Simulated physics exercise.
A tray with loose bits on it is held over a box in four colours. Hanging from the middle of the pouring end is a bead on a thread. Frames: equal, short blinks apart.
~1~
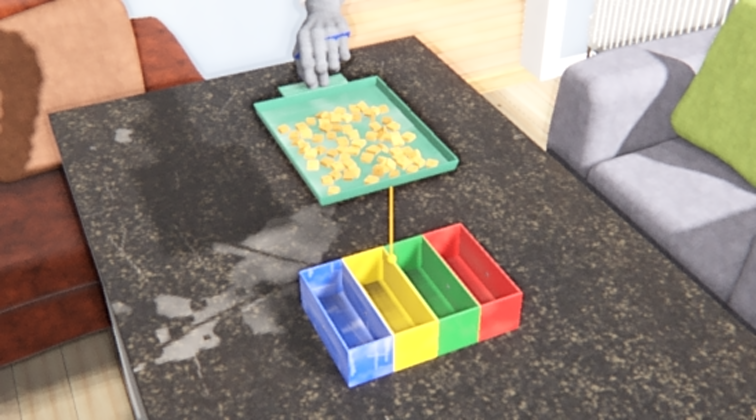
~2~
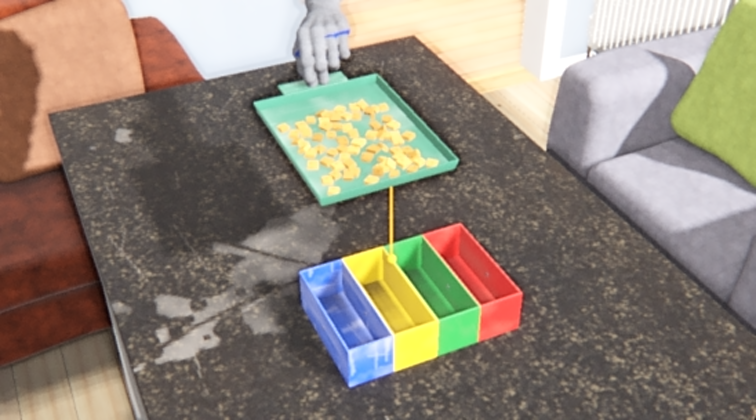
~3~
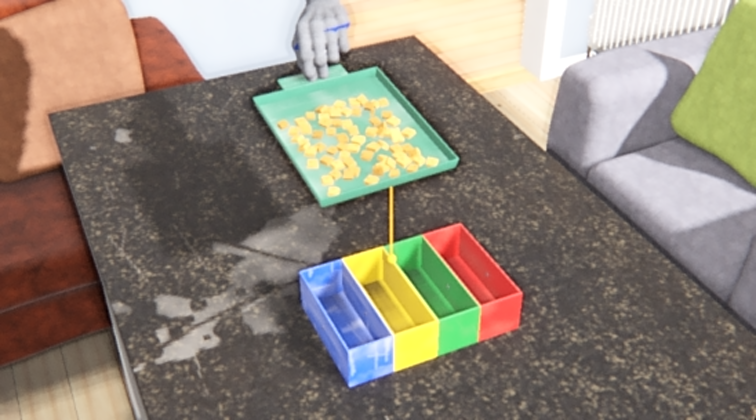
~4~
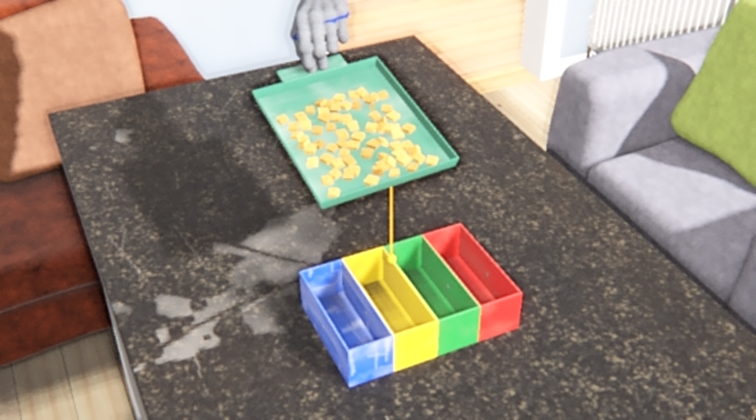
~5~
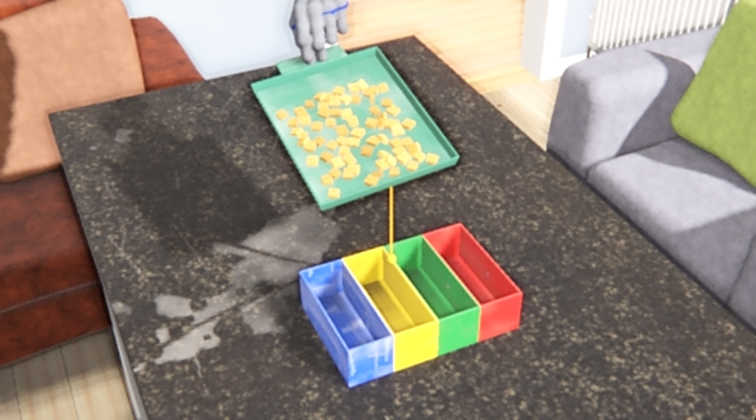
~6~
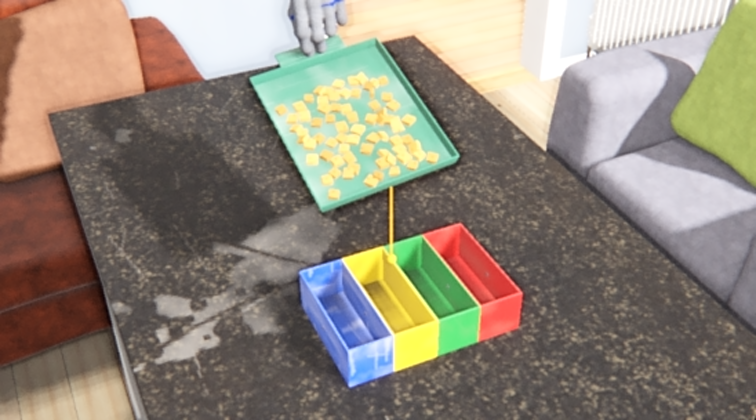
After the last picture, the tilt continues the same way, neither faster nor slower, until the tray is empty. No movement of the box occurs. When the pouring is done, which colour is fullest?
Fullest: The blue cell.
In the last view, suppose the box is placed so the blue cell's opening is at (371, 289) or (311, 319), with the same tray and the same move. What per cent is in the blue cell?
The first try yields 50% and the second yields 10%.
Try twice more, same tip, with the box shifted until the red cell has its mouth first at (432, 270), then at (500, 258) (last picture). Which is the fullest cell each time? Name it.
The cell in yellow, then blue.
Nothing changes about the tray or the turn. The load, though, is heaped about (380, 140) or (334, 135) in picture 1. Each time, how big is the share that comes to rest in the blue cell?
First try 60 %, second try 80 %.
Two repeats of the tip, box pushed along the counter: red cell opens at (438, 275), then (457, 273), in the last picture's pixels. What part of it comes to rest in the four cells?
Close to 100 in a hundred, followed by close to 100 in a hundred.
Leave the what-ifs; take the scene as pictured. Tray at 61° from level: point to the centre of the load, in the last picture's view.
Near the pixel (355, 162).
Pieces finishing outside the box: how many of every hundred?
10 %.
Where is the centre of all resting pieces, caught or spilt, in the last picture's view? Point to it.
Roughly at pixel (344, 325).
Soon, tray tipped steeply; nearly all on the tray; a stray few falling or outside the box.
A while on, tray tipped past a quarter turn; about a third on the tray; a small part in the blue cell; a small part in the yellow cell; about half falling or outside the box.
Towards the end, tray tipped past a quarter turn; about two thirds in the blue cell; about a quarter in the yellow cell; a stray few in the green cell; a small part falling or outside the box.
Finally, tray tipped past a quarter turn; about two thirds in the blue cell; about a quarter in the yellow cell; a stray few in the green cell; none in the red cell; a small part outside the box.
